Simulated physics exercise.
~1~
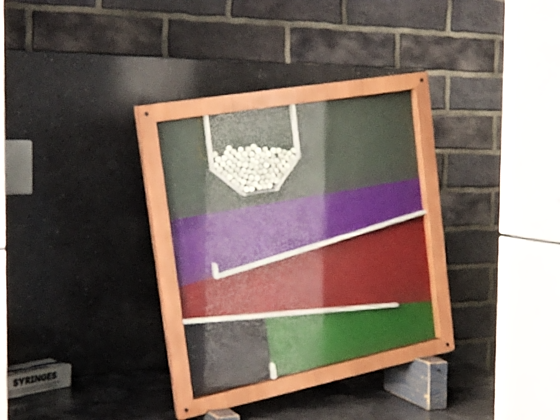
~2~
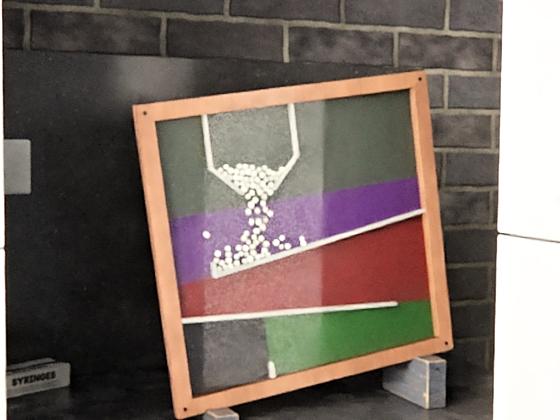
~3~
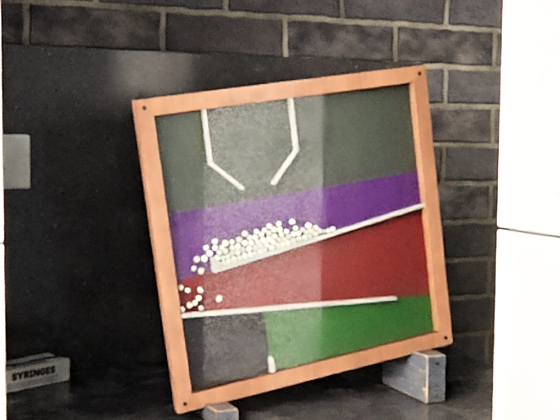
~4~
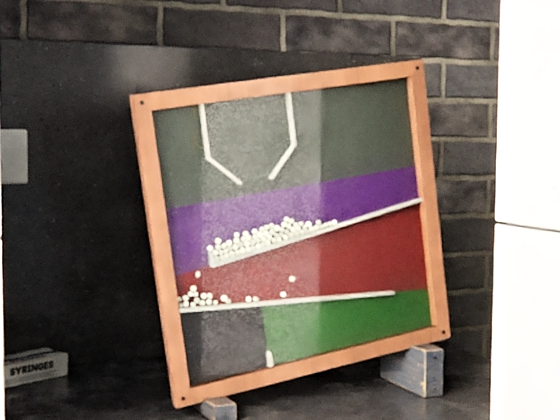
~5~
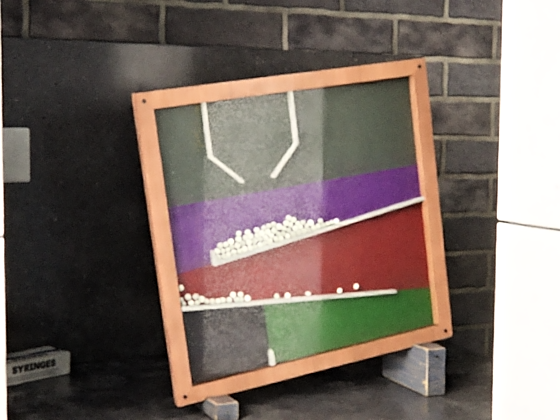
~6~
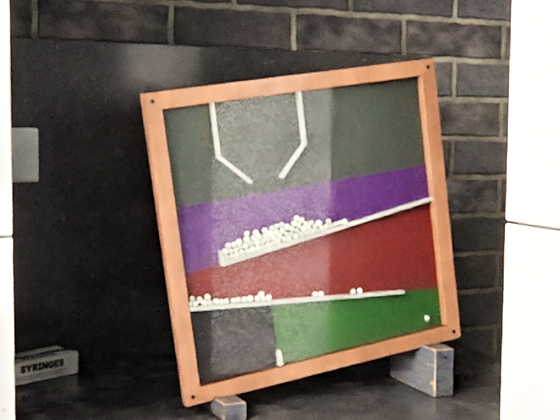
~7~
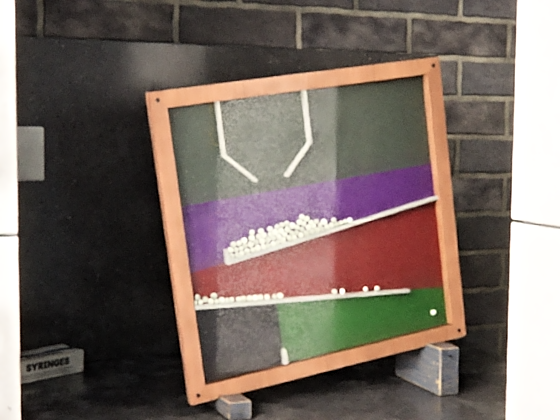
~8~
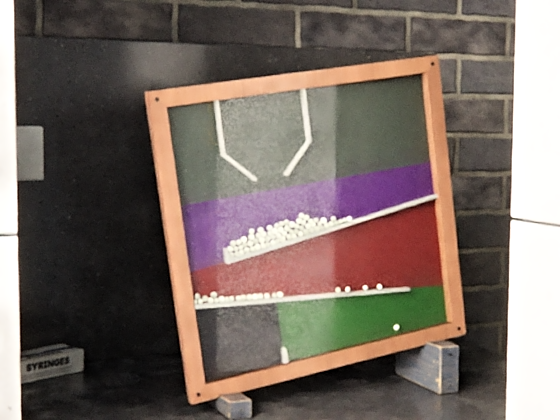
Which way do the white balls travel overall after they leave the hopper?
They move down, dropping out of the hopper onto the sloping ledge beneath it, with some continuing to the lower ledge.
In this clip, small white balls drop from a hopper in a tilted wooden-framed case onto a sloping ledge in the purple section, and some spill to the red section's ledge below. Most end up resting on the purple ledge, while one ball lies in the green section.
